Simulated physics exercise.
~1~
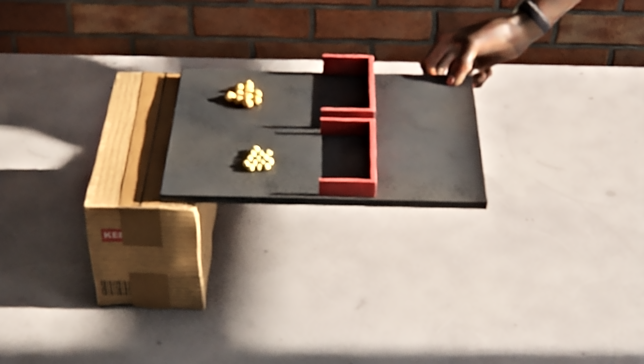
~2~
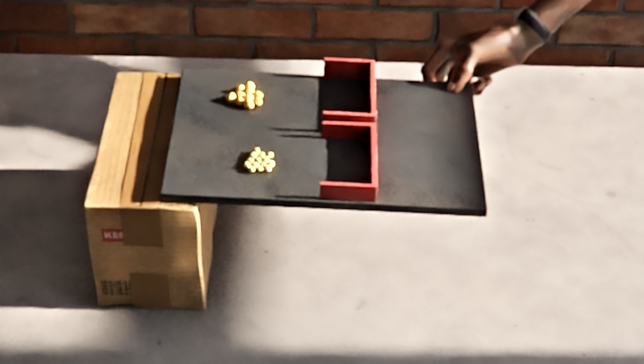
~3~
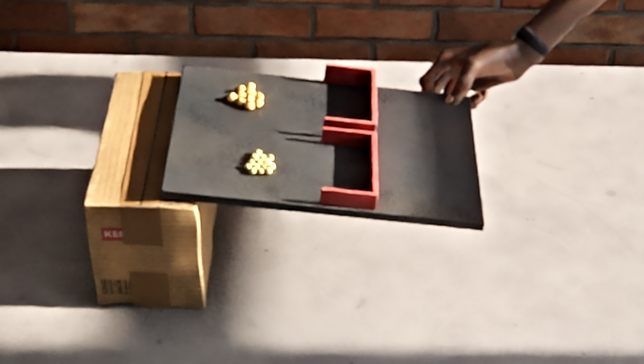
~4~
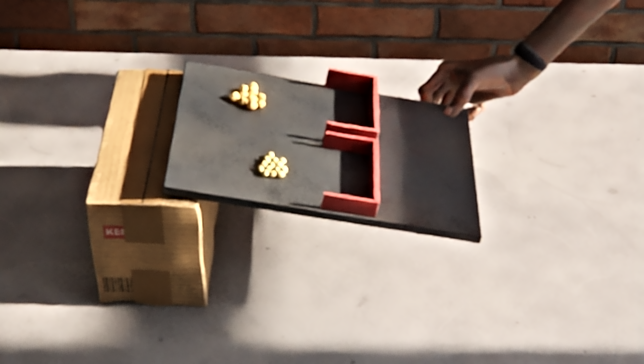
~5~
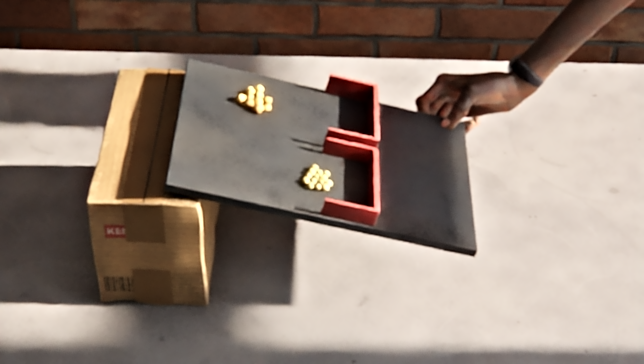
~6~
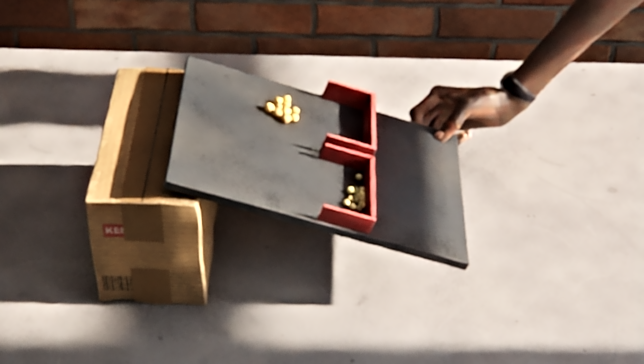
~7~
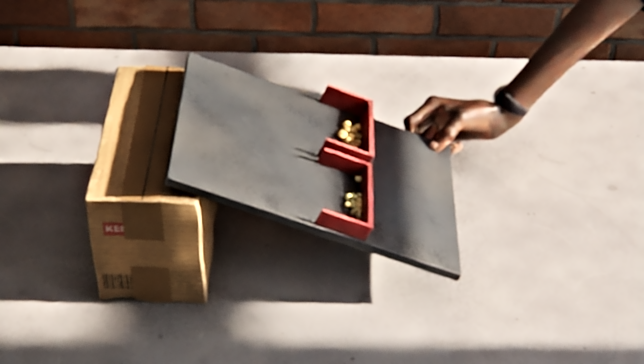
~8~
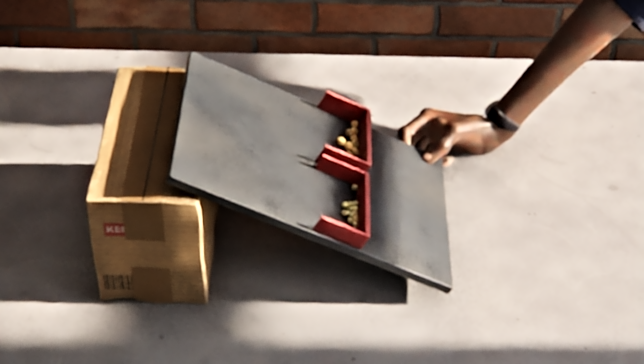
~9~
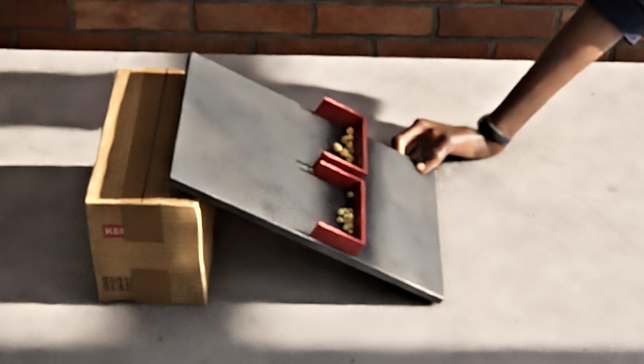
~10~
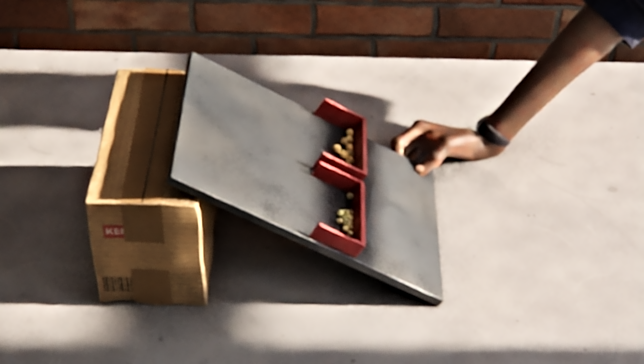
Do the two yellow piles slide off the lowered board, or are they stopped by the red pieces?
Both yellow piles are stopped by the red pieces. Each one slides down the board and stays gathered there.
